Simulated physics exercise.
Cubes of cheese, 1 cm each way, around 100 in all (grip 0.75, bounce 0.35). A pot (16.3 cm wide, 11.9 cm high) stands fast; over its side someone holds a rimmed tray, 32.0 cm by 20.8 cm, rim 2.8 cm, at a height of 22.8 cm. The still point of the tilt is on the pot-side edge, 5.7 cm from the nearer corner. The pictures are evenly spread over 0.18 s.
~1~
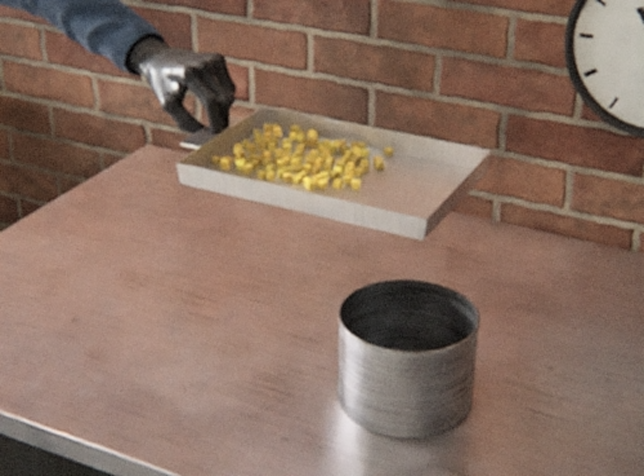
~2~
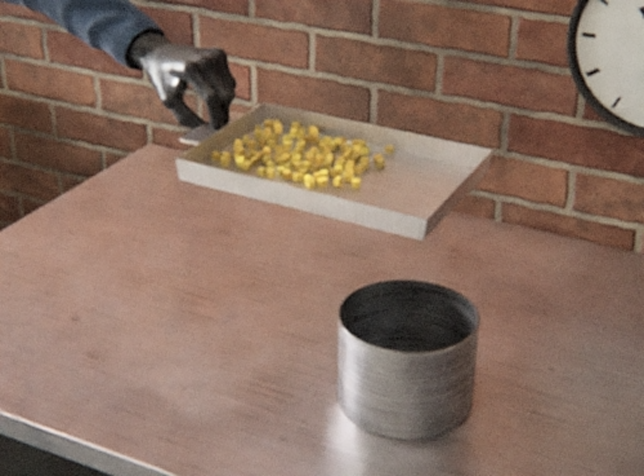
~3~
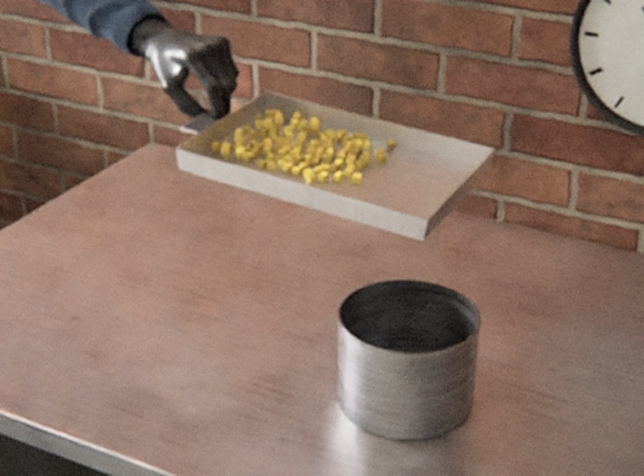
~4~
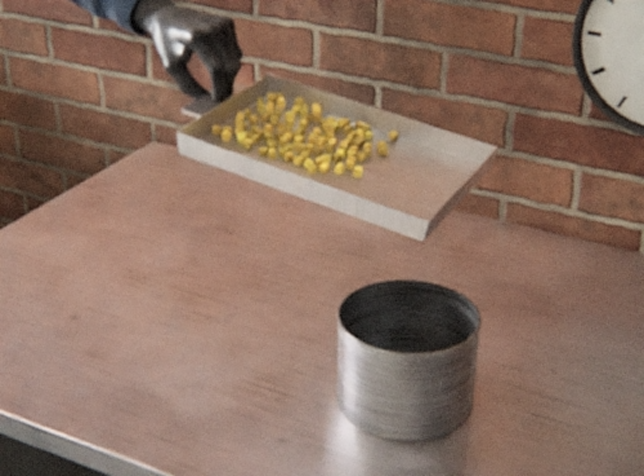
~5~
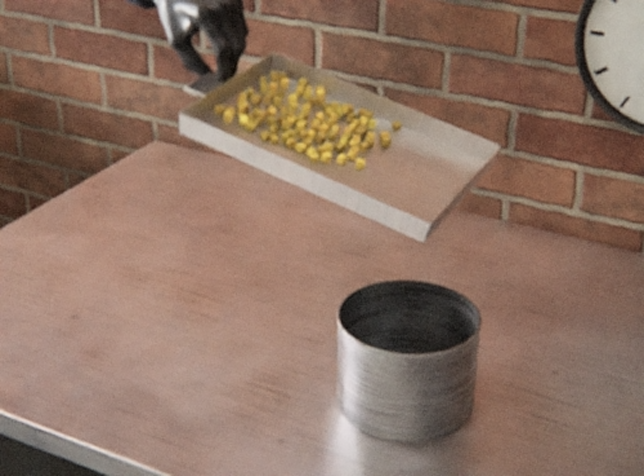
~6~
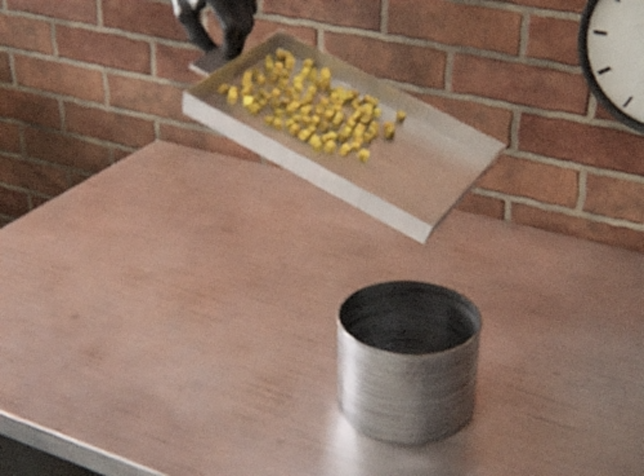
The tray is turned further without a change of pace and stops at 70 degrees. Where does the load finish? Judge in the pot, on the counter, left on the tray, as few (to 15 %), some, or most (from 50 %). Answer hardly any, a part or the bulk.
In the pot: Hardly any; on the counter: The bulk; left on the tray: A part.
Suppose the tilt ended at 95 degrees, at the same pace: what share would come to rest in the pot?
Then about 15 per cent.
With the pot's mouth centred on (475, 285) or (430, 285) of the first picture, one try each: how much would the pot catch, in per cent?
About 10 and 0 per cent.
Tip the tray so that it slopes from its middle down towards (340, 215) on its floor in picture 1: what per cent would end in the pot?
About 30 per cent.
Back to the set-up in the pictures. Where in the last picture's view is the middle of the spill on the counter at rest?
Near (606, 464).
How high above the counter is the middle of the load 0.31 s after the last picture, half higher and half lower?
About 40 cm.
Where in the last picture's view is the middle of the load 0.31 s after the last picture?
At about (407, 58).
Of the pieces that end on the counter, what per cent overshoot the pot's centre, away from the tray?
Roughly 100 per cent.
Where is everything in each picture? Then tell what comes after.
Tray tilt 0 degrees, front corners at (180, 162) and (425, 217); middle of the pieces at (309, 158); pot at (409, 314), in the first frame.
Tray tilt 1 degrees, front corners at (179, 158) and (425, 218); middle of the pieces at (310, 156), in the second frame.
Tray tilt 3 degrees, front corners at (179, 148) and (426, 218), lowest corner right front; middle of the pieces at (311, 148), in the third frame.
Tray tilt 7 degrees, front corners at (180, 132) and (427, 219), lowest corner right front; middle of the pieces at (312, 137), in the fourth frame.
Tray tilt 12 degrees, front corners at (183, 112) and (429, 221), lowest corner right front; middle of the pieces at (315, 122), in the fifth frame.
Tray tilt 18 degrees, front corners at (187, 92) and (431, 224), lowest corner right front; middle of the pieces at (319, 108); pot at (410, 316), in the sixth frame.
Then, 0.18 s after the last picture, tilt 45 degrees; the tray holds 100 %, the pot 0 %.
Then, 0.31 s after the last picture, tilt 64 degrees; the tray holds 100 %, the pot 0 %.
Then, 0.56 s after the last picture, tilt 70 degrees; the tray holds 25 %, the pot 0 %.
In the end, pot 5 %, counter 75 %, tray 20 %.
